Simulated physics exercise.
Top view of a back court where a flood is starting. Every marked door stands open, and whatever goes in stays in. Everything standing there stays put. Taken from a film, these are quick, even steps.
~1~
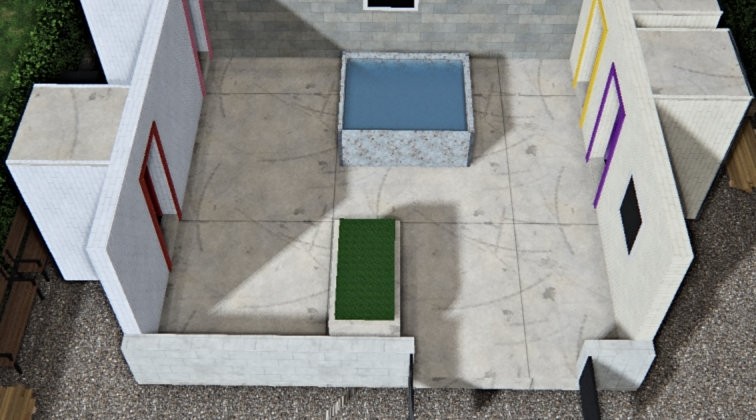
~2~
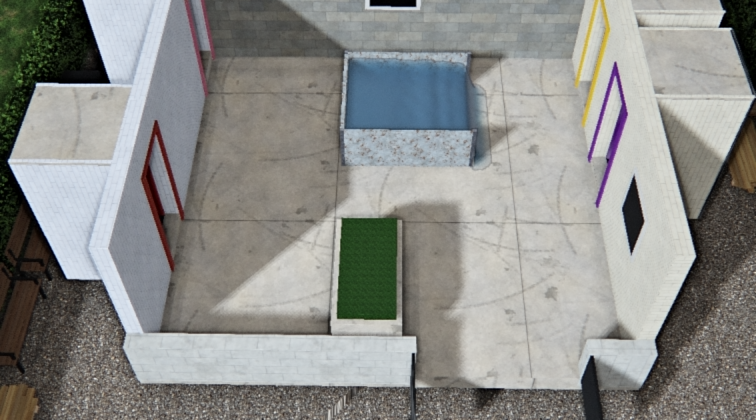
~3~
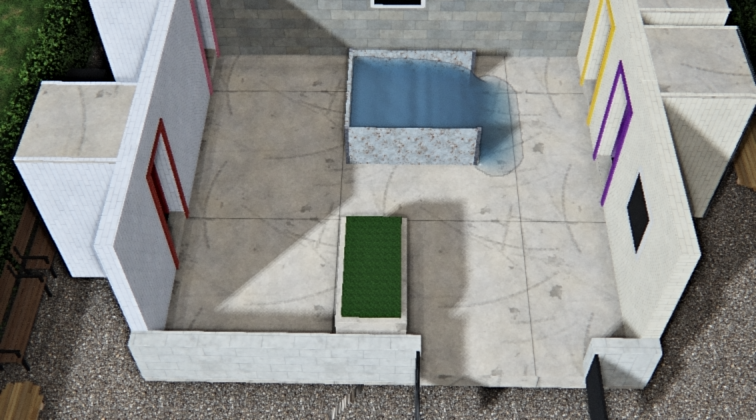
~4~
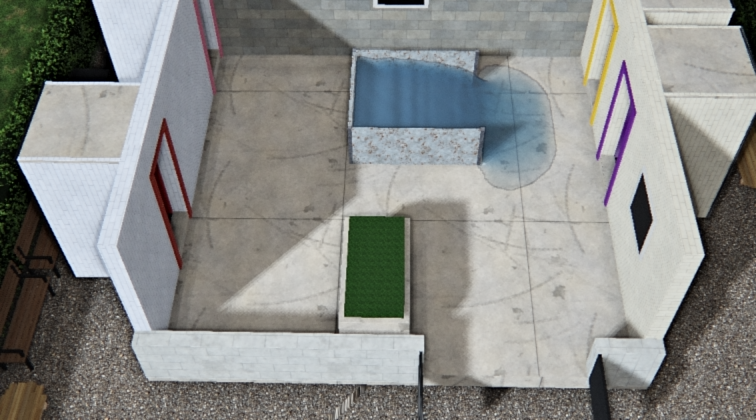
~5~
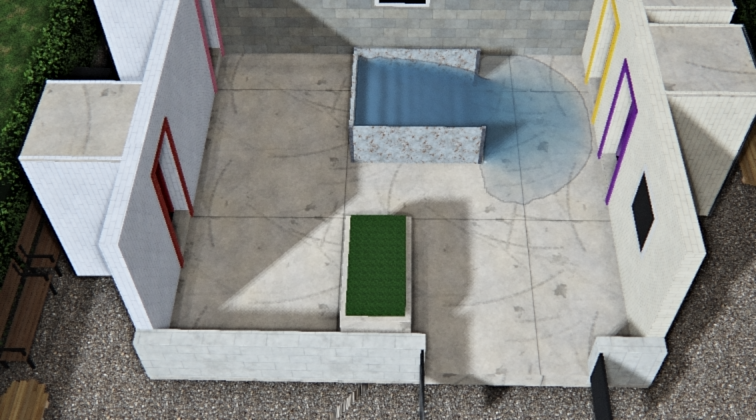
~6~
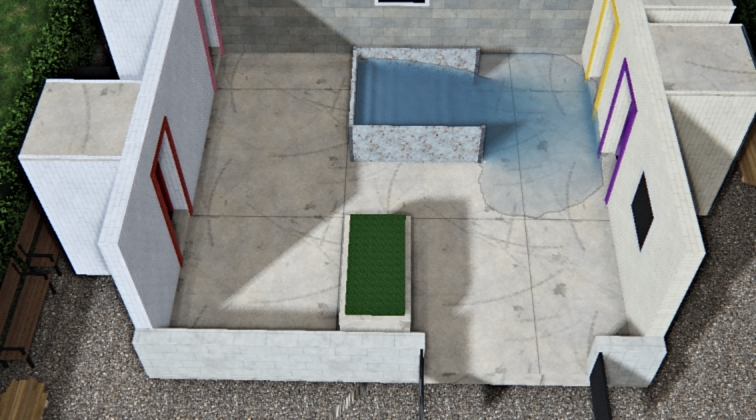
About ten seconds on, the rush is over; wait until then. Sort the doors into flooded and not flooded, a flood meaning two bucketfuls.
Sorted: Pink door - not flooded; purple door - flooded; red door - not flooded; yellow door - flooded.
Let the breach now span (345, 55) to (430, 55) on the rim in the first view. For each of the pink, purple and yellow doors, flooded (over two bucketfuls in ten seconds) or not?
Log - pink runs over the limit, purple keeps within bounds, yellow runs over the limit.
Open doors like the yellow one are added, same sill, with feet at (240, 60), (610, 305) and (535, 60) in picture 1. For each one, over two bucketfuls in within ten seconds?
Door by door: Ends up below, ends up below, ends up above.
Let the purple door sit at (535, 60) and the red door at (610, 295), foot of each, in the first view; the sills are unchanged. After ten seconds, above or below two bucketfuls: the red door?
As it turns out, red stays within bounds.
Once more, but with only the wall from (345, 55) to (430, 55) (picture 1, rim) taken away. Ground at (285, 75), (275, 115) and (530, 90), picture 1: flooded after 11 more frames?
Taking the points in order: Swamped, swamped and swamped.
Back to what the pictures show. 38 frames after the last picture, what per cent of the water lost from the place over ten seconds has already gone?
Near 70 %.
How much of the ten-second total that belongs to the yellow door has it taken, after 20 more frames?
By my reckoning, 100 percent.
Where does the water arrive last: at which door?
Answer - the red door.
A moment on, water covers 20 % of the floor; the pink door not reached, the purple door over two buckets in, the red door not reached, the yellow door far over two buckets in.
Next, water covers 25 % of the floor; the pink door not reached, the purple door far over two buckets in, the red door not reached, the yellow door far over two buckets in.
Then, water covers 45 % of the floor; the pink door not reached, the purple door far over two buckets in, the red door not reached, the yellow door far over two buckets in.
Later, water covers 60 % of the floor; the pink door wet at the sill, nothing in, the purple door far over two buckets in, the red door not reached, the yellow door far over two buckets in.
In the end, water covers 90 % of the floor; the pink door wet at the sill, nothing in, the purple door far over two buckets in, the red door wet at the sill, nothing in, the yellow door far over two buckets in.
